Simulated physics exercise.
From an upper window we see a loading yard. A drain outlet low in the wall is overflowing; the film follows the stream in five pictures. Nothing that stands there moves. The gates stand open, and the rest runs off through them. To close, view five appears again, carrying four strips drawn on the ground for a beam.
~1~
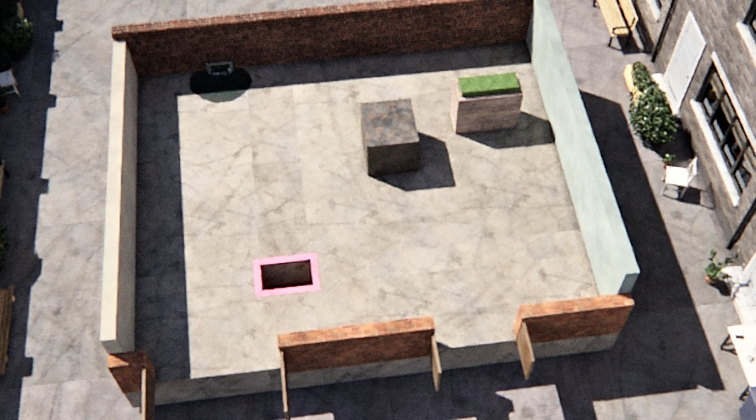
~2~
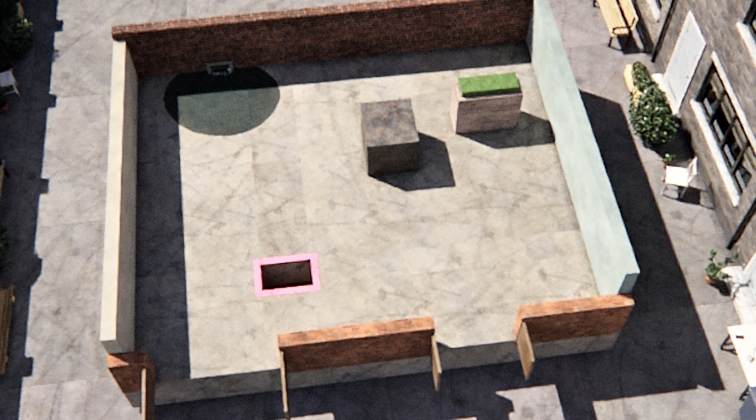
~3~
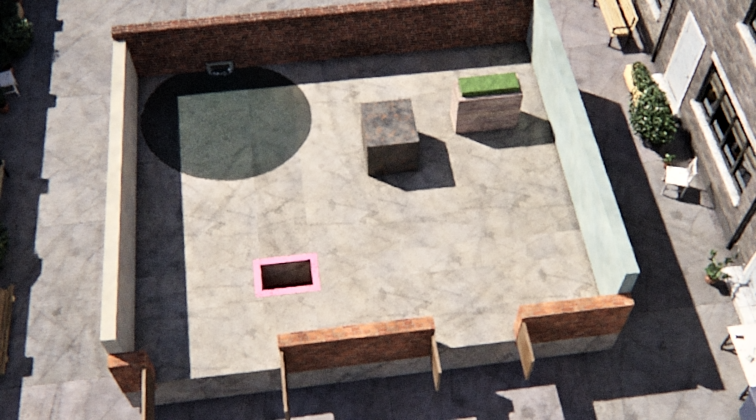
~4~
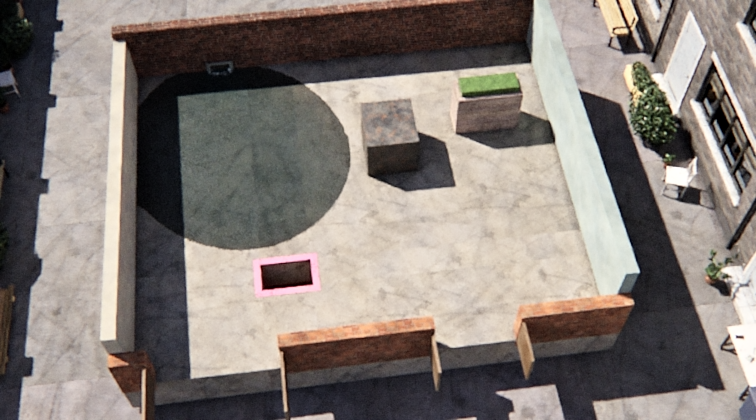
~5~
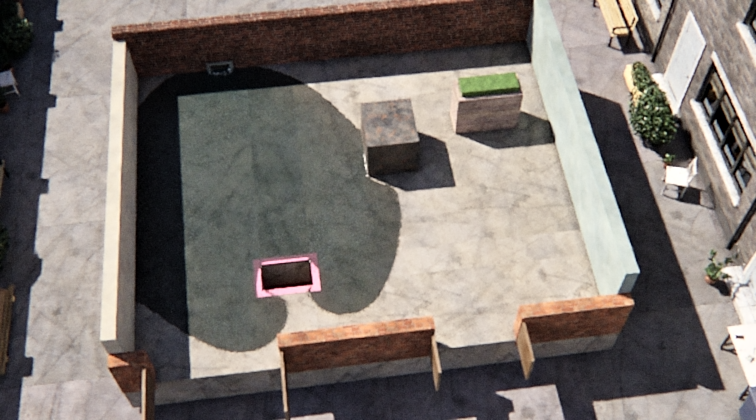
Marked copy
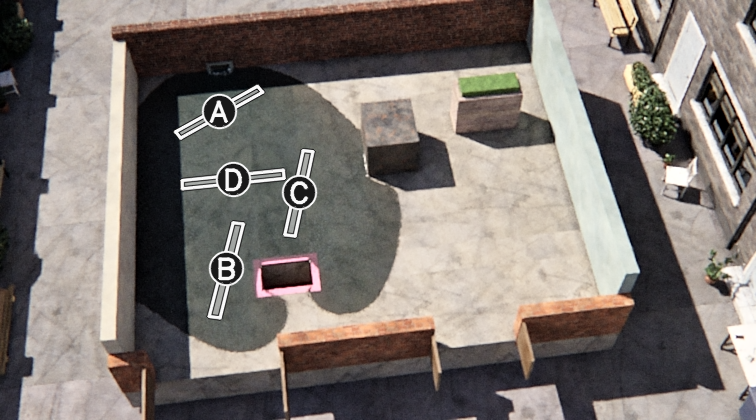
In the video, a dark, wet patch spreads from a small outlet by the back brick wall of a walled yard, widening across the pale paving past a grey block until it surrounds much of a pink-rimmed pit.
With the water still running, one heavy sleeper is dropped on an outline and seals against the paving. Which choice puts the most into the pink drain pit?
The best spot is C.
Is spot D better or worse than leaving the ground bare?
Worse.
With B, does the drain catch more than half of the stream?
No.
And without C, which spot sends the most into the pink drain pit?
That would be B.
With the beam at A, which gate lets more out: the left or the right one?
The left one.
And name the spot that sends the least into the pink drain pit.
It is D.
In white, A from (178, 134) to (260, 89); B from (214, 317) to (238, 223); C from (289, 235) to (308, 151); D from (182, 184) to (283, 174).
With A, about 13 % of the stream goes into the pink drain pit, about 79 % out by the gates.
With B, about 27 % of the stream goes into the pink drain pit, about 69 % out by the gates.
With C, about 36 % of the stream goes into the pink drain pit, about 61 % out by the gates.
With D, about 7 % of the stream goes into the pink drain pit, about 89 % out by the gates.
